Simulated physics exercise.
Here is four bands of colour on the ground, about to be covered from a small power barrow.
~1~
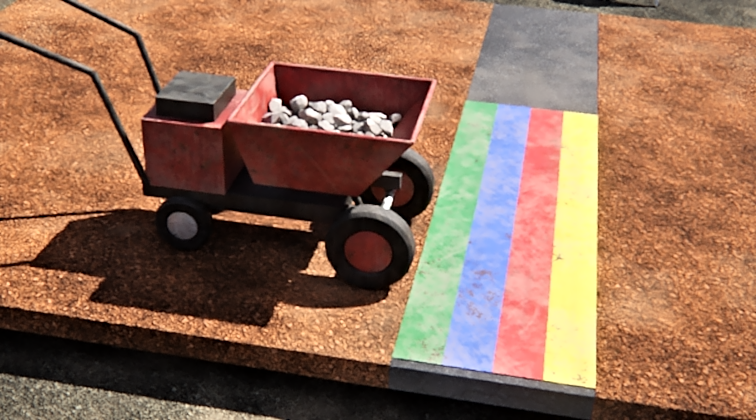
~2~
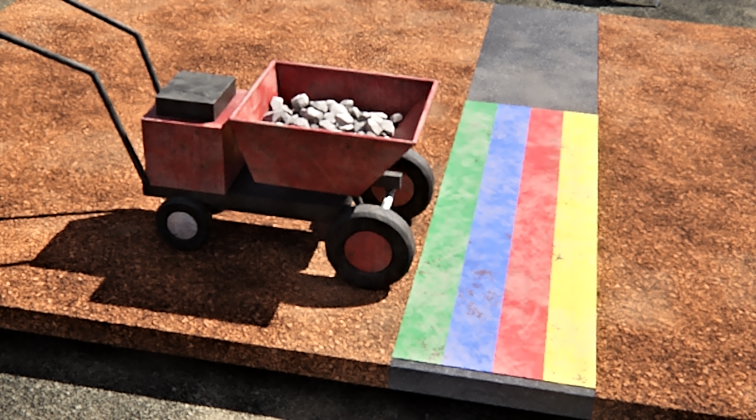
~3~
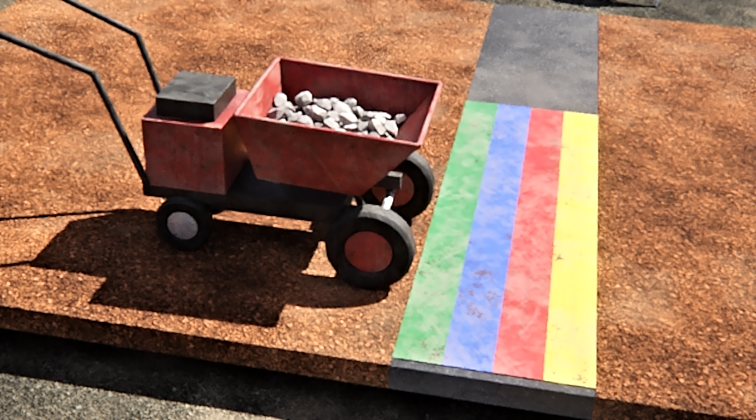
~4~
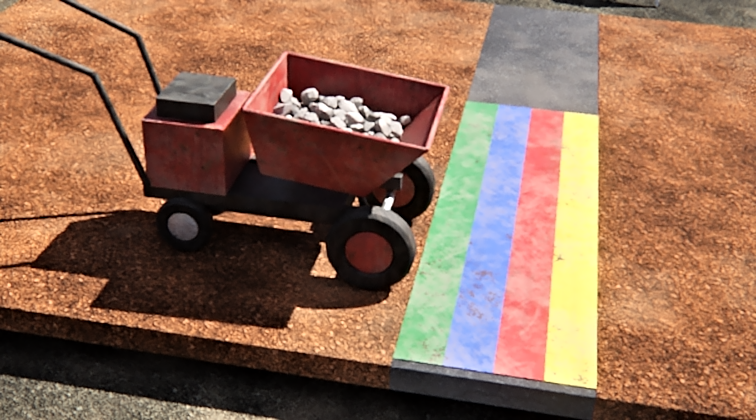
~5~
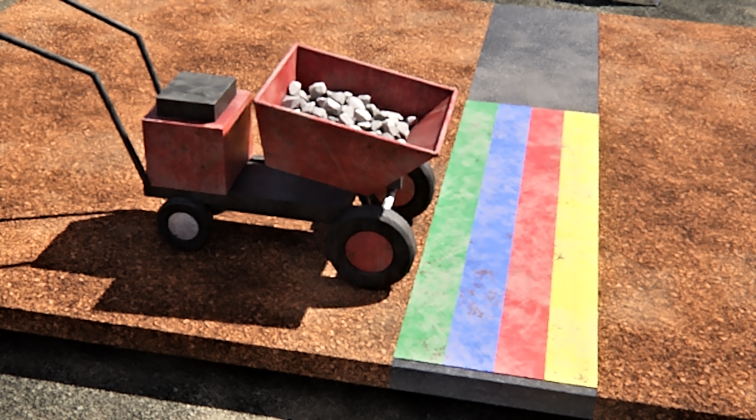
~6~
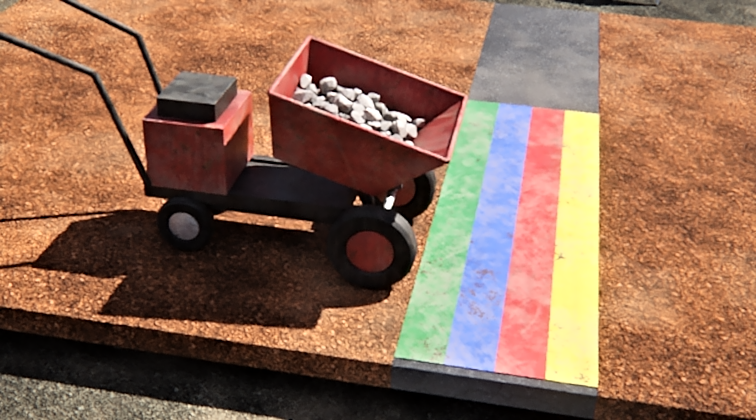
On rusty-brown, gritty ground edged by dark grey, seen from above at an angle, a small barrow stands in sunlight. Its red skip holds grey broken stones, with black handles at the left and green, blue, red and yellow bands lying side by side to the right. The skip gradually tilts forward and shifts slightly right, its rear rising, while the wheels and view stay still.
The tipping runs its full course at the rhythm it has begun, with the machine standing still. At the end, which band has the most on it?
Most lies over the red band.
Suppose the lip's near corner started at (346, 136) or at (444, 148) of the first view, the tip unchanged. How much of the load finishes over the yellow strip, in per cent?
About 0 and 40 per cent.
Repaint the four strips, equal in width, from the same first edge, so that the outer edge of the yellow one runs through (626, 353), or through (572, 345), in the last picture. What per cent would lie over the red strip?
About 50 and 40 per cent.
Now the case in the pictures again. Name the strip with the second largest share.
It is yellow.
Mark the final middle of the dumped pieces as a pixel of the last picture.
Around (543, 258).
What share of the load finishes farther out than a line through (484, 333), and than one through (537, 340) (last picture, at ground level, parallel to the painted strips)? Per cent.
Near 90 % and 40 %.
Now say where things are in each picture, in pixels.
Lip of the skip (412, 144), level; top of the load (328, 128), broken stones; green strip (427, 321); blue strip (474, 328); red strip (522, 335); yellow strip (571, 342), in the first frame.
Lip of the skip (413, 144), level; top of the load (329, 127), in the second frame.
Lip of the skip (418, 146), tipped barely; top of the load (332, 126), in the third frame.
Lip of the skip (426, 151), tipped a little; top of the load (311, 121), in the fourth frame.
Lip of the skip (436, 155), tipped a little; top of the load (320, 116), in the fifth frame.
Lip of the skip (447, 162), tipped clearly; top of the load (319, 109); green strip (429, 320); blue strip (476, 327); red strip (524, 334); yellow strip (573, 341), in the sixth frame.
Just after the last frame, skip tipped steeply; every one in the skip.
A moment on, skip tipped steeply; almost all in the skip; about a tenth over the red strip.
Further on, skip tipped right over; roughly a quarter in the skip; about a tenth over the blue strip; roughly half over the red strip; roughly a quarter over the yellow strip; about a tenth off the paint.
When it is over, skip tipped right over; about a tenth in the skip; not one over the green strip; about a tenth over the blue strip; roughly half over the red strip; roughly a quarter over the yellow strip; about a tenth off the paint.
